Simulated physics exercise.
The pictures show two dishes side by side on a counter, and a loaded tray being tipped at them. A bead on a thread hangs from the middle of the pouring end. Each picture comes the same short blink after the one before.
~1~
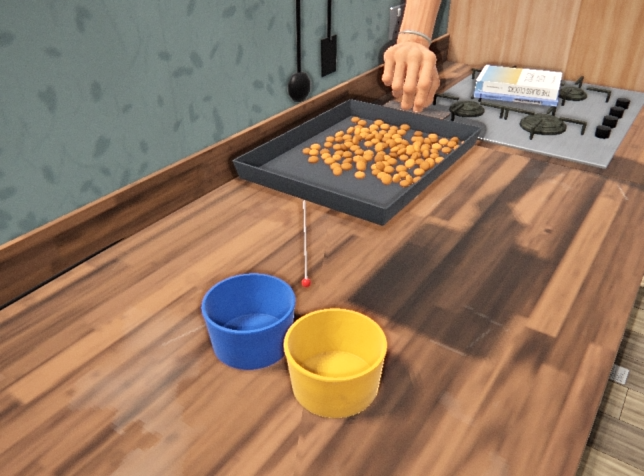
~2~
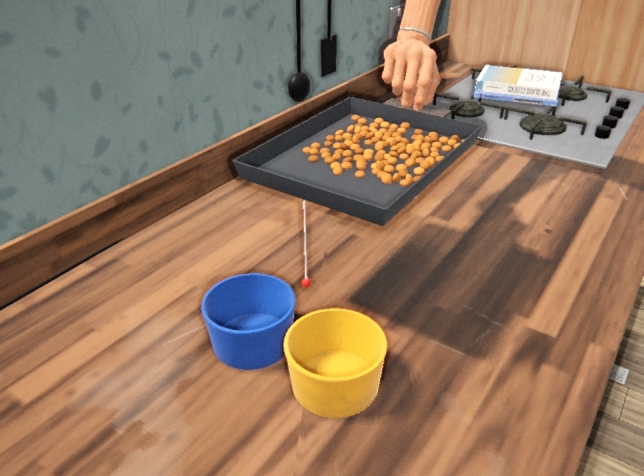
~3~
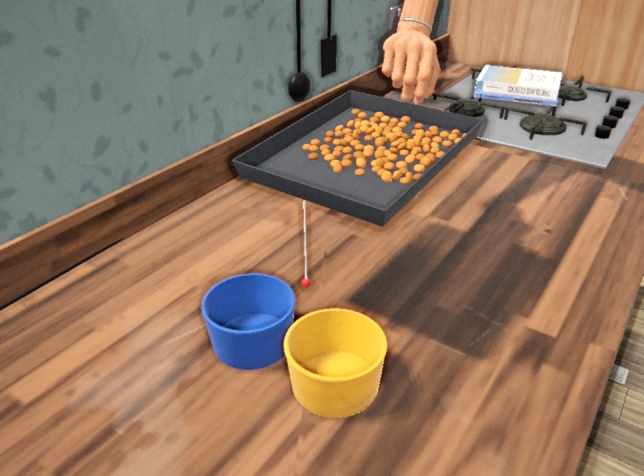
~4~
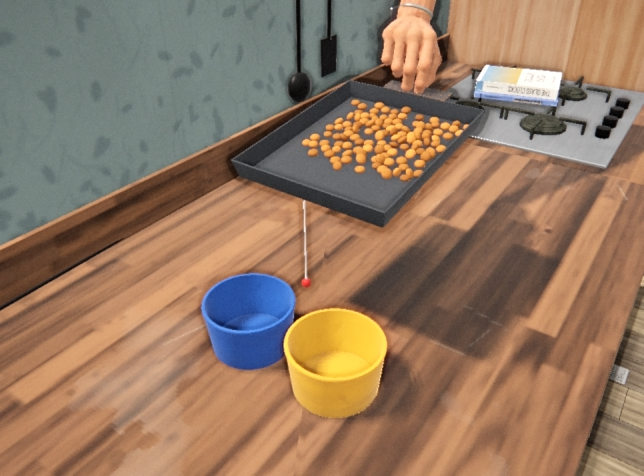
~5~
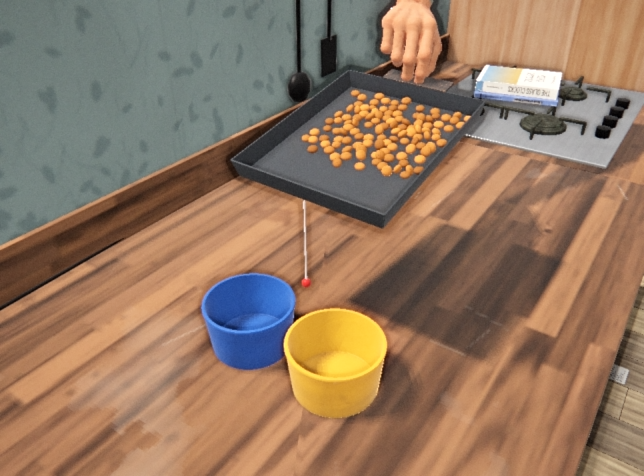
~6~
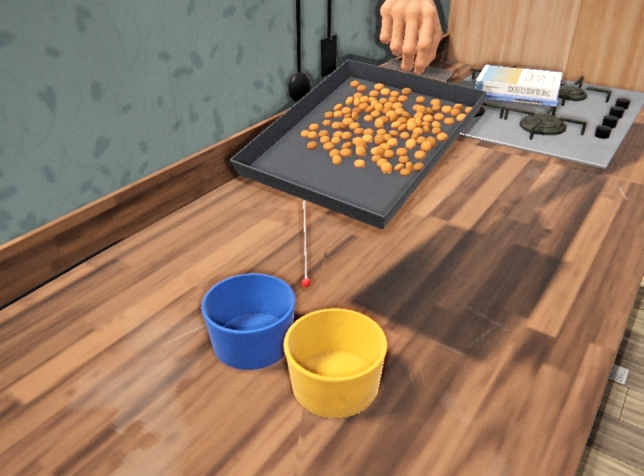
In the video, a hand at the far edge of a dark tray of small orange-brown pieces gradually raises that side, tilting the tray slightly toward the blue and yellow bowls on a wooden counter, while the bowls stay still.
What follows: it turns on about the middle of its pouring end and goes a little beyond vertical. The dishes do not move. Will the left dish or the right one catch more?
The right-hand dish gets more.
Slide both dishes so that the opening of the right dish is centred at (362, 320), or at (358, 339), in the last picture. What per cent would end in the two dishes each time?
Near 60 % and 90 %.
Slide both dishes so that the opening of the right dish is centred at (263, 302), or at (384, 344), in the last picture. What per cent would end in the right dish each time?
About 20 and 40 per cent.
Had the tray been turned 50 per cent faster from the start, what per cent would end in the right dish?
About 80 per cent.
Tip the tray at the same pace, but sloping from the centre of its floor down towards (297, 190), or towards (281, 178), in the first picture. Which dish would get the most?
First left, then the left one.
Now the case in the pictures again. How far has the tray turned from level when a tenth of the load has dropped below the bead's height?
At about 90°.
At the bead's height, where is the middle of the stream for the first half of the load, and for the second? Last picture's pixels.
Early half (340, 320), late half (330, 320).
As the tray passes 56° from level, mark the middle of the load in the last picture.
Near (340, 192).
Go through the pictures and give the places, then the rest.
Corners of the pouring end near (239, 160) and (384, 205), level; middle of the load near (384, 146), bits of cat kibble; left dish near (220, 343); right dish near (307, 390); bead on its thread near (306, 283), in the first frame.
Corners of the pouring end near (239, 160) and (384, 206), level; middle of the load near (384, 144), in the second frame.
Corners of the pouring end near (238, 160) and (384, 207), tipped barely, lowest at the right corner; middle of the load near (384, 140), in the third frame.
Corners of the pouring end near (237, 159) and (383, 209), tipped a little, lowest at the right corner; middle of the load near (384, 133), in the fourth frame.
Corners of the pouring end near (237, 159) and (383, 211), tipped a little, lowest at the right corner; middle of the load near (384, 127), in the fifth frame.
Corners of the pouring end near (236, 159) and (382, 212), tipped a little, lowest at the right corner; middle of the load near (384, 120); left dish near (220, 343); right dish near (307, 390), in the sixth frame.
Shortly afterwards, tray tipped steeply; all but a few on the tray; only a few in the right dish; only a few in the air.
Next, tray tipped right over; near two thirds on the tray; a little in the right dish; only a few in the left dish; only a few outside both; near a quarter in the air.
Some moments later, tray tipped past a quarter turn; the bulk in the right dish; a little in the left dish; a little outside both.
In the end, tray tipped past a quarter turn; the bulk in the right dish; a little in the left dish; a little outside both.
